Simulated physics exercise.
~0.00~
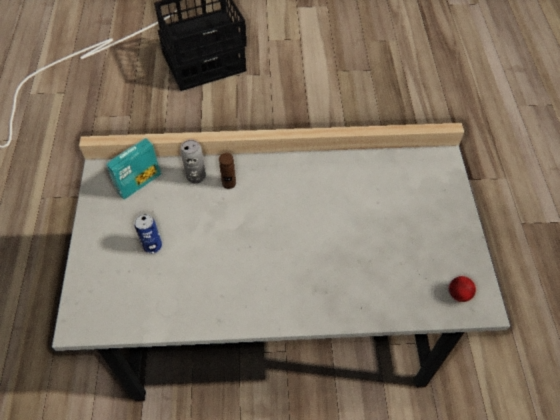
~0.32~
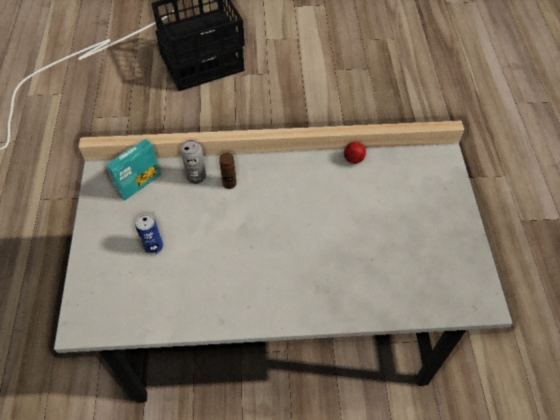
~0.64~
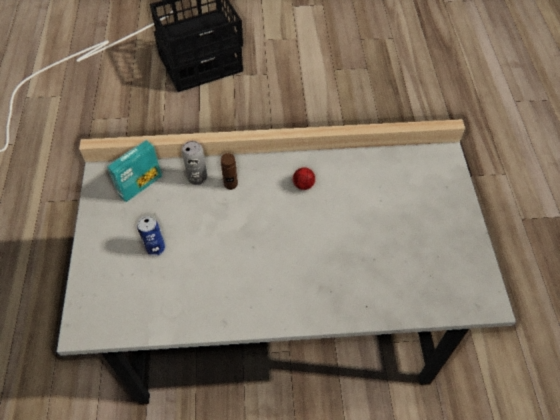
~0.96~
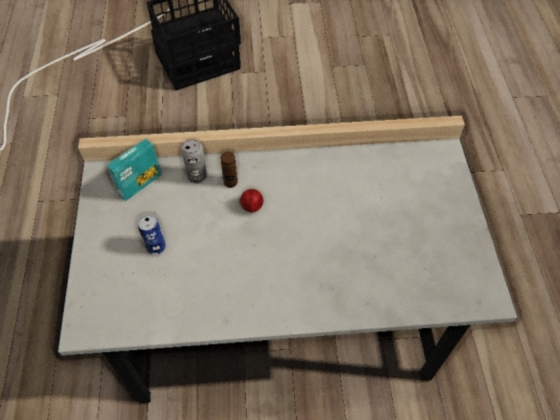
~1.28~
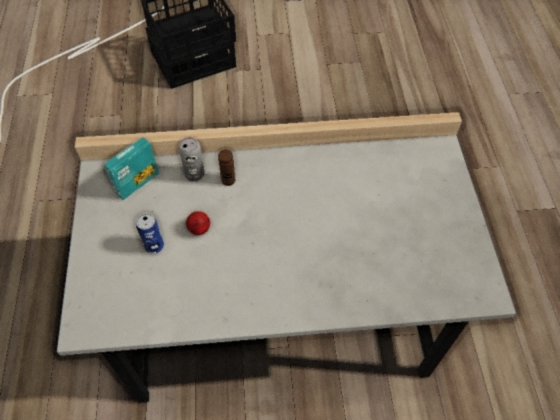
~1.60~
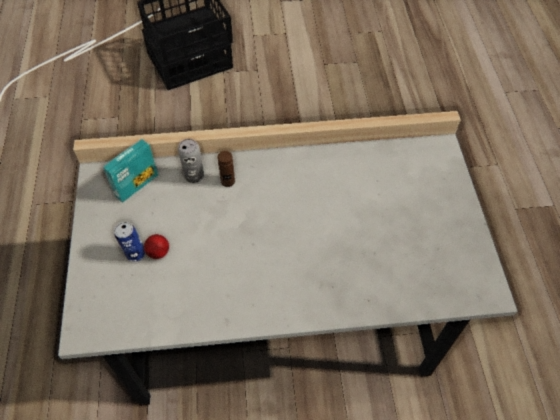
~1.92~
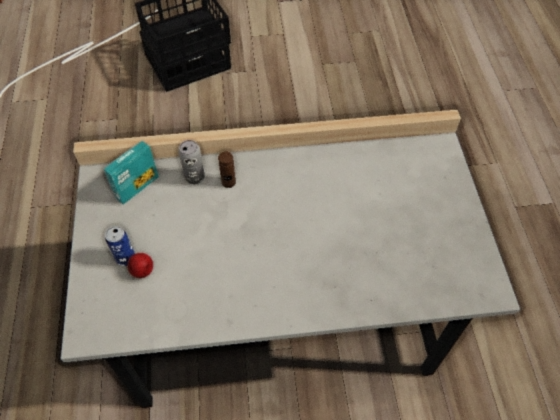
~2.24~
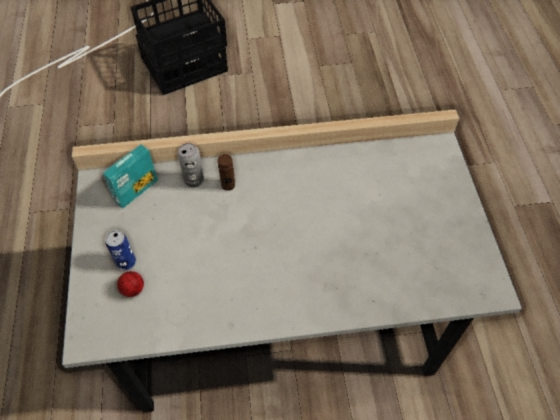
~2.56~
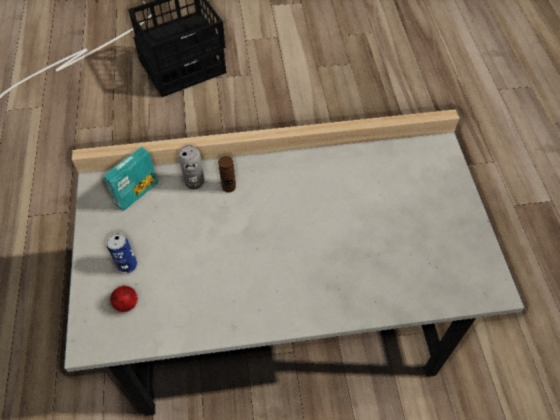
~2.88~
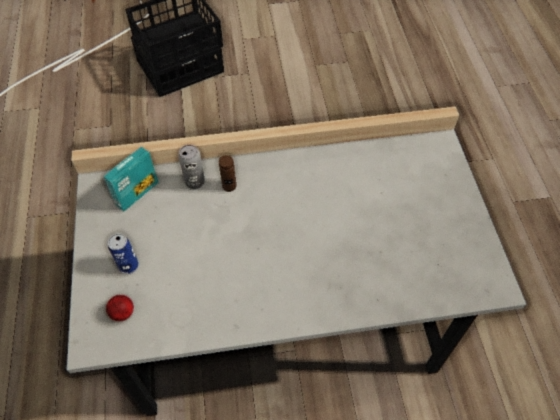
A red ball sits near the right front corner of a pale grey table, seen from above on a wooden floor, with a black crate behind. A turquoise packet, a grey can and a brown shaker stand at the back left by a wooden rail, with a blue can nearer the front. The ball travels up and left to the rail, then comes away from it, rolling left and toward the front. It knocks the blue can slightly left, still upright. The ball slows and ends near the left front corner, below the can, while the other three objects stay put.
